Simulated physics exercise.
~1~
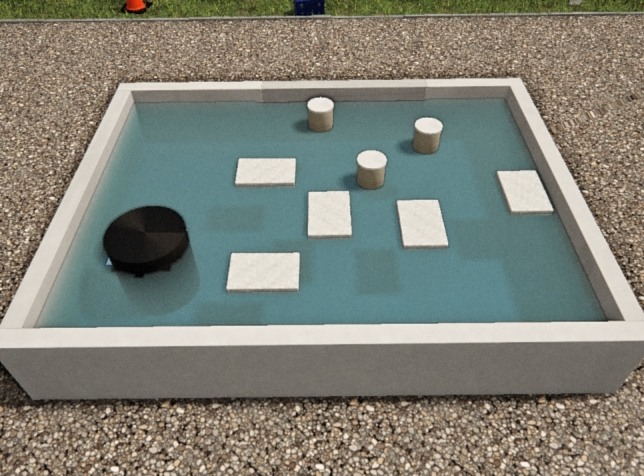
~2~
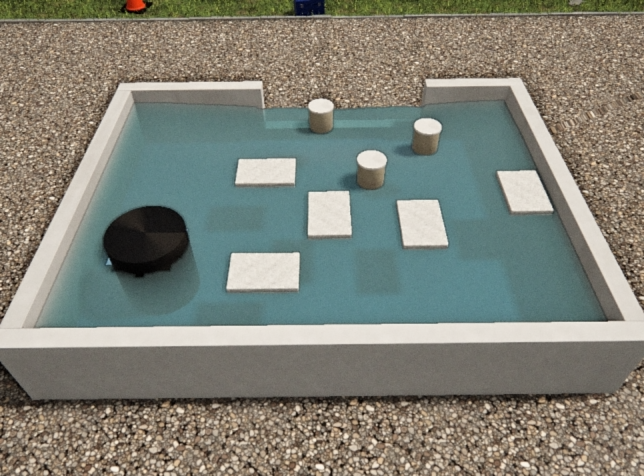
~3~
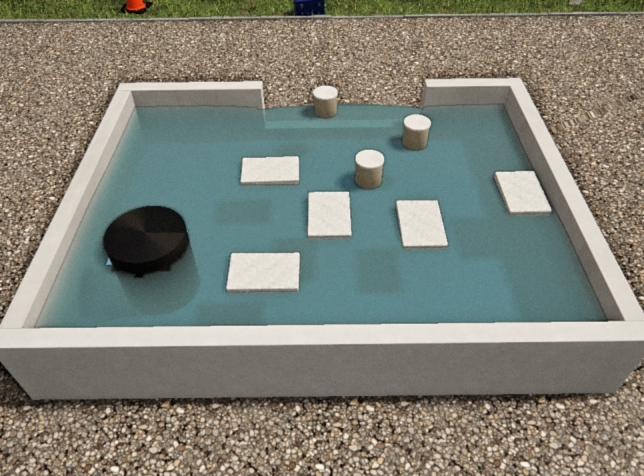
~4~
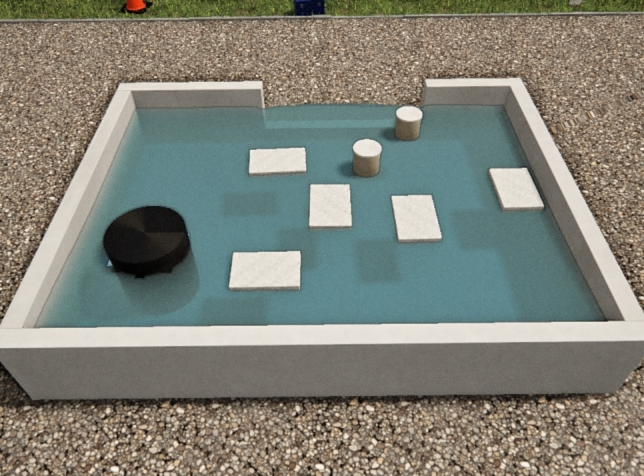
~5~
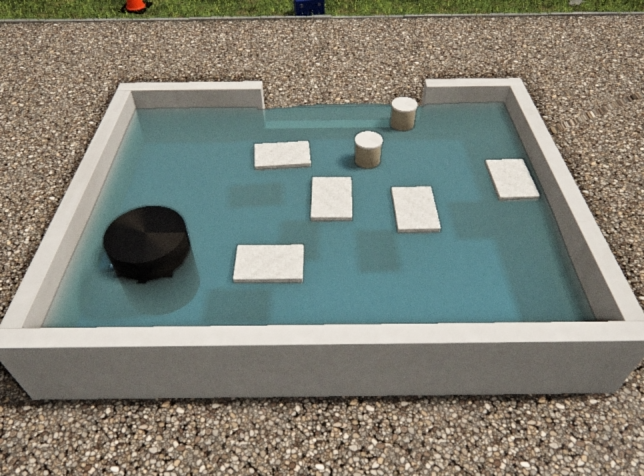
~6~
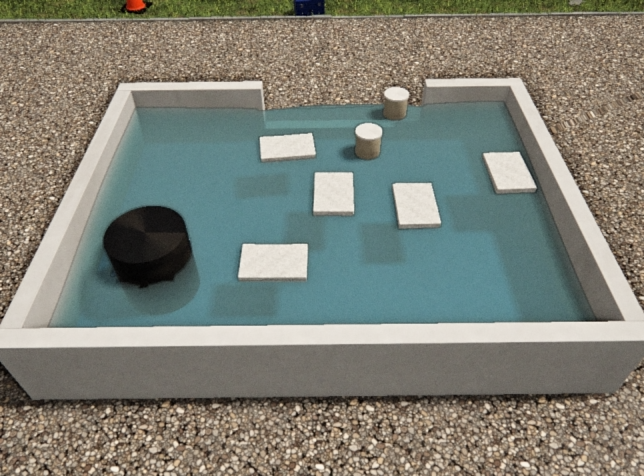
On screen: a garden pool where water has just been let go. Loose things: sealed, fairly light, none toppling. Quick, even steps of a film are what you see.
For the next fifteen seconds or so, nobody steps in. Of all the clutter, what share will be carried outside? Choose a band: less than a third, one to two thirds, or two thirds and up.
Two thirds and up.
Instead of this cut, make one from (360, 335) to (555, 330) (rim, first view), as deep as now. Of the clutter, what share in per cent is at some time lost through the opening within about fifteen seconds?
By my count it's 80 percent.
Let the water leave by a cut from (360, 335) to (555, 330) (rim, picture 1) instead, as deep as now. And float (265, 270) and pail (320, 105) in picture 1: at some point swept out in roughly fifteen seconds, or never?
Taking them one by one, that's got out, then still there.
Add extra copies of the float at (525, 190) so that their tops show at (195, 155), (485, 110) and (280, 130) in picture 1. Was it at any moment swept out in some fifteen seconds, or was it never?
Exits, exits, exits.
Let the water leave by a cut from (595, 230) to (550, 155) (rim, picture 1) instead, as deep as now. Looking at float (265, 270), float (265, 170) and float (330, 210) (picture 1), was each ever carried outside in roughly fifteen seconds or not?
In sequence - stays put, stays put, departs.
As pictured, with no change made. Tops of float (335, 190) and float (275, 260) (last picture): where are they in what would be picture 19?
(340, 135) and (291, 232), approximately.
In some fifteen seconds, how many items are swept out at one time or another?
I make it 6.
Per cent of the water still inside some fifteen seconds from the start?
44 %.
A moment on, 2 of 8 are out; 6 afloat.
Next, 4 of 8 are out; 4 afloat.
Later, 6 of 8 are out; 2 afloat.
In the end, 6 of 8 are out; 2 afloat.
